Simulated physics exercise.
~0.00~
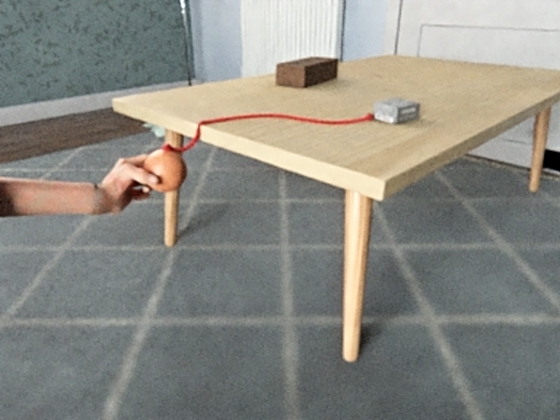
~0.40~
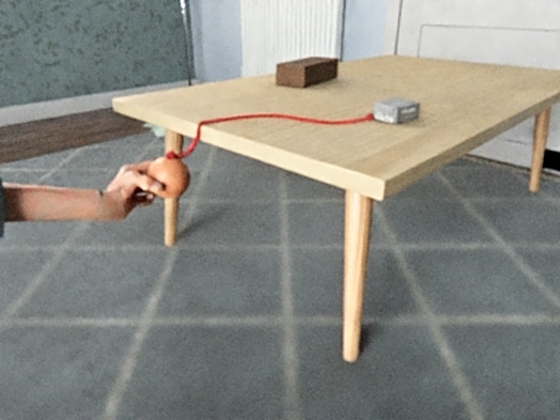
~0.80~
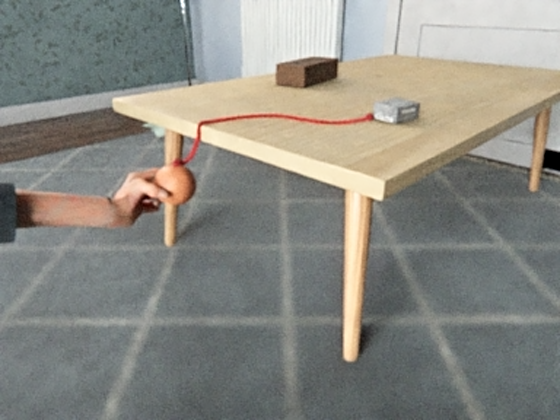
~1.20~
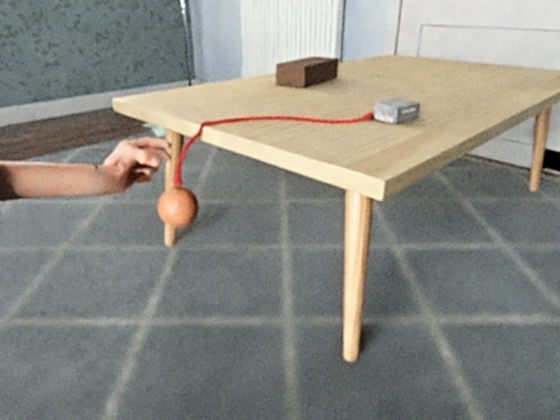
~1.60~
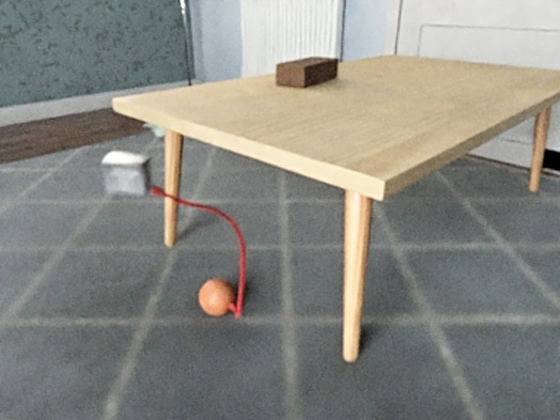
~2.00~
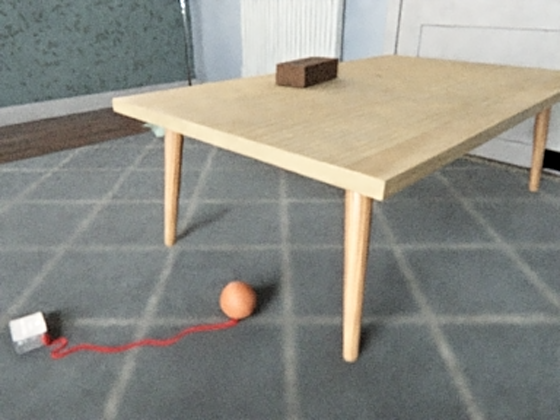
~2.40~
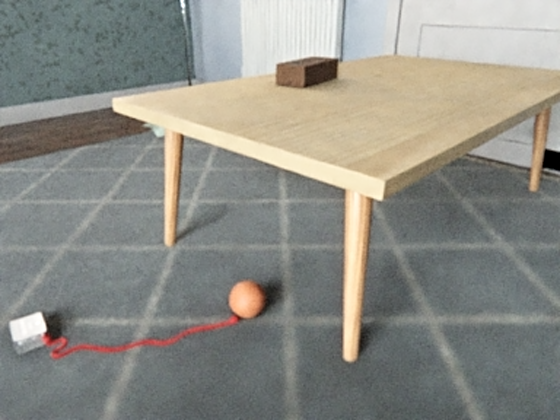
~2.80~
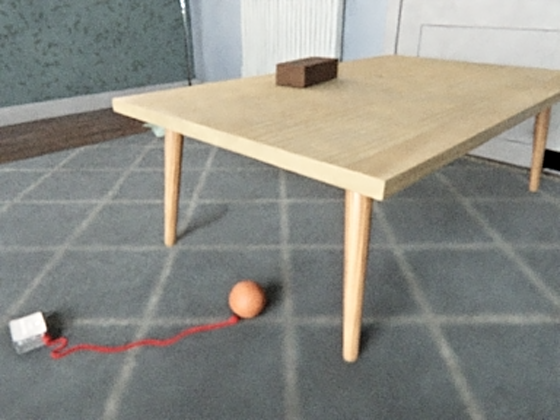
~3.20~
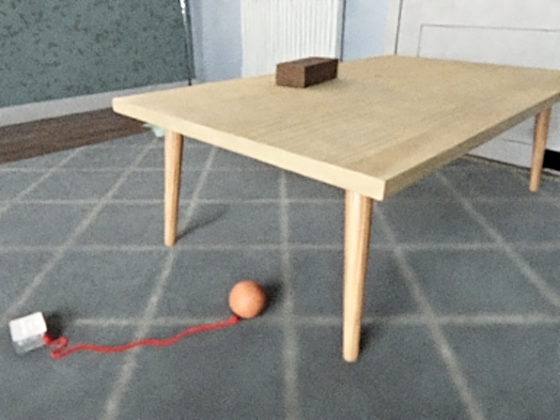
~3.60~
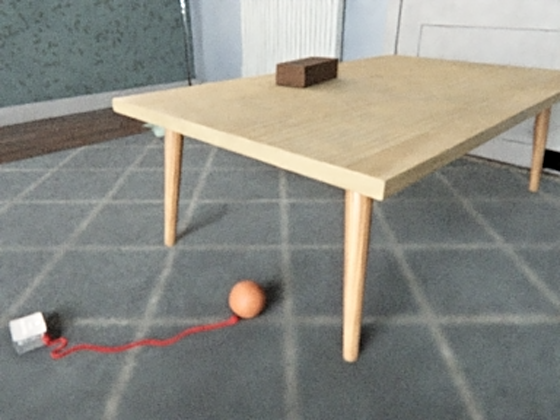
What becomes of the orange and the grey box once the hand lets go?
The orange drops to the floor, and the grey box is pulled off the table by the red cord and ends up on the floor too.
